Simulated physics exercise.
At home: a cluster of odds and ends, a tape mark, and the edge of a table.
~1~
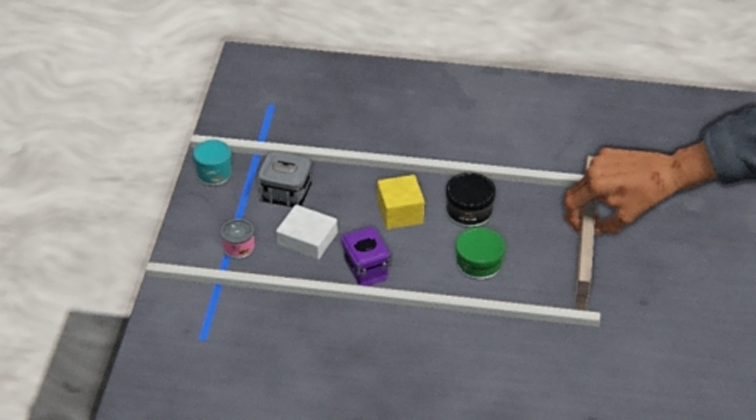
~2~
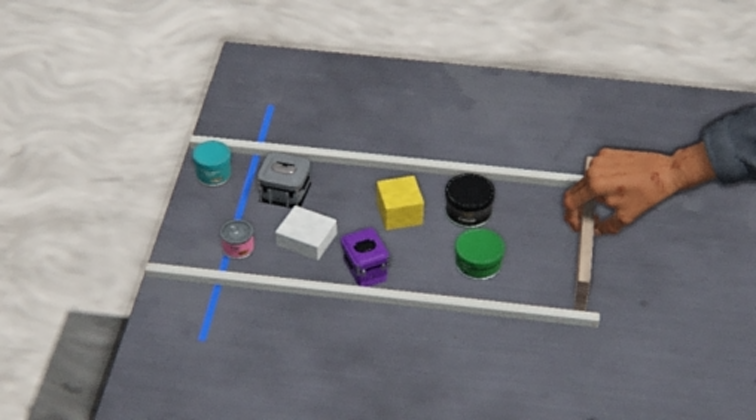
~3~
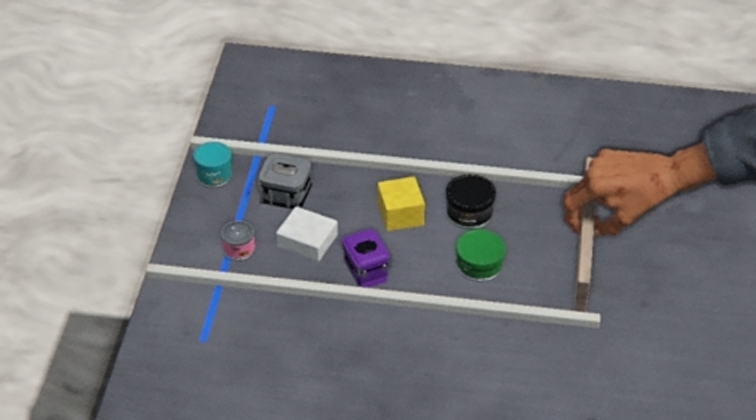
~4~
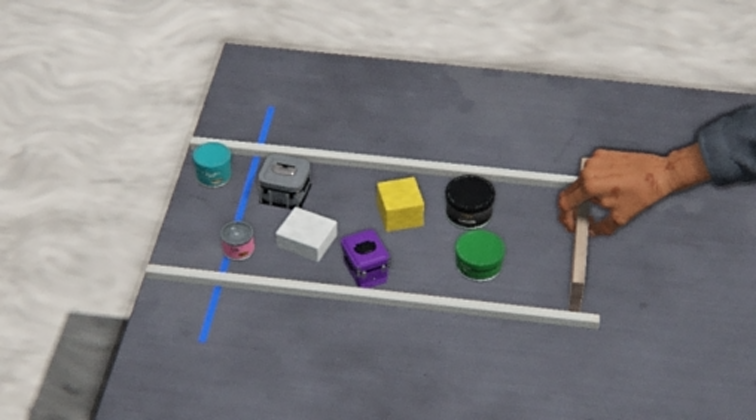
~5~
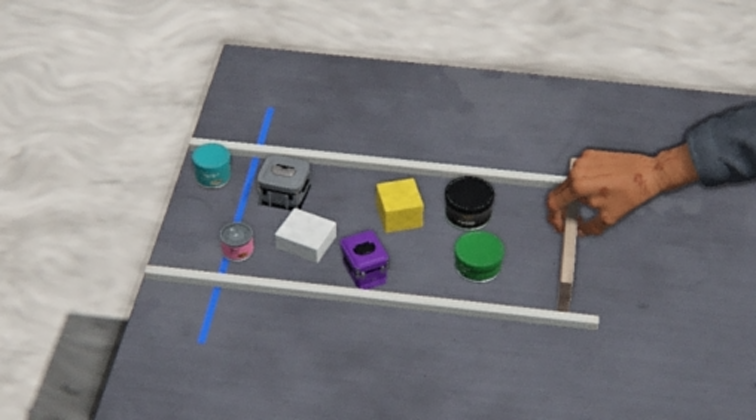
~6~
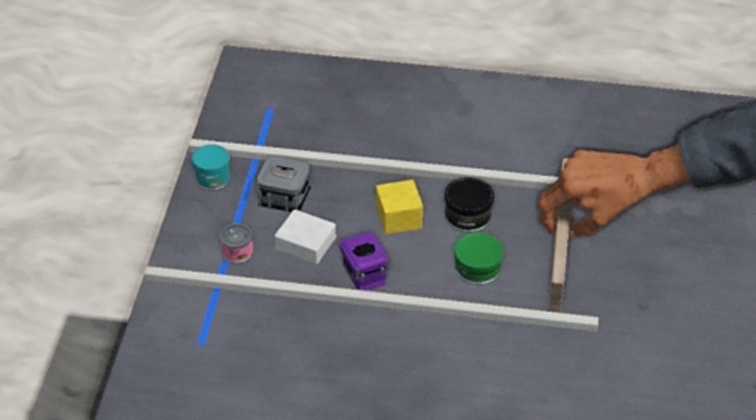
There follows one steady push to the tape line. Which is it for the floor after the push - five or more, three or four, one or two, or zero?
For the floor it is one or two.
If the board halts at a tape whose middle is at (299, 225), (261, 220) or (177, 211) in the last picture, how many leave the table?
In order: 0, 2 and 8.
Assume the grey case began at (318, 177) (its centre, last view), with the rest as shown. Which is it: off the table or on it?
The answer: It keeps its place.
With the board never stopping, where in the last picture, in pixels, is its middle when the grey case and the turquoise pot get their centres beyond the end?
Near (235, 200), then near (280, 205).
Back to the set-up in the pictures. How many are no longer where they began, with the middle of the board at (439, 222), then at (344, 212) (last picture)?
The counts are 3 and 7.
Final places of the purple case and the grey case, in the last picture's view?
(202, 255) and (185, 156), approximately.
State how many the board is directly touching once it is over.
3 are in contact with it.
Soon after, none off yet; turquoise pot at rest near (212, 167); pink tin at rest near (237, 244); grey case at rest near (284, 184).
Then, none off yet; turquoise pot moved about its own width near (185, 163); pink tin moved well along near (166, 243); grey case moved about its own width near (228, 163).
At rest, the number that fall off is one or two; fallen, pink tin and turquoise pot.
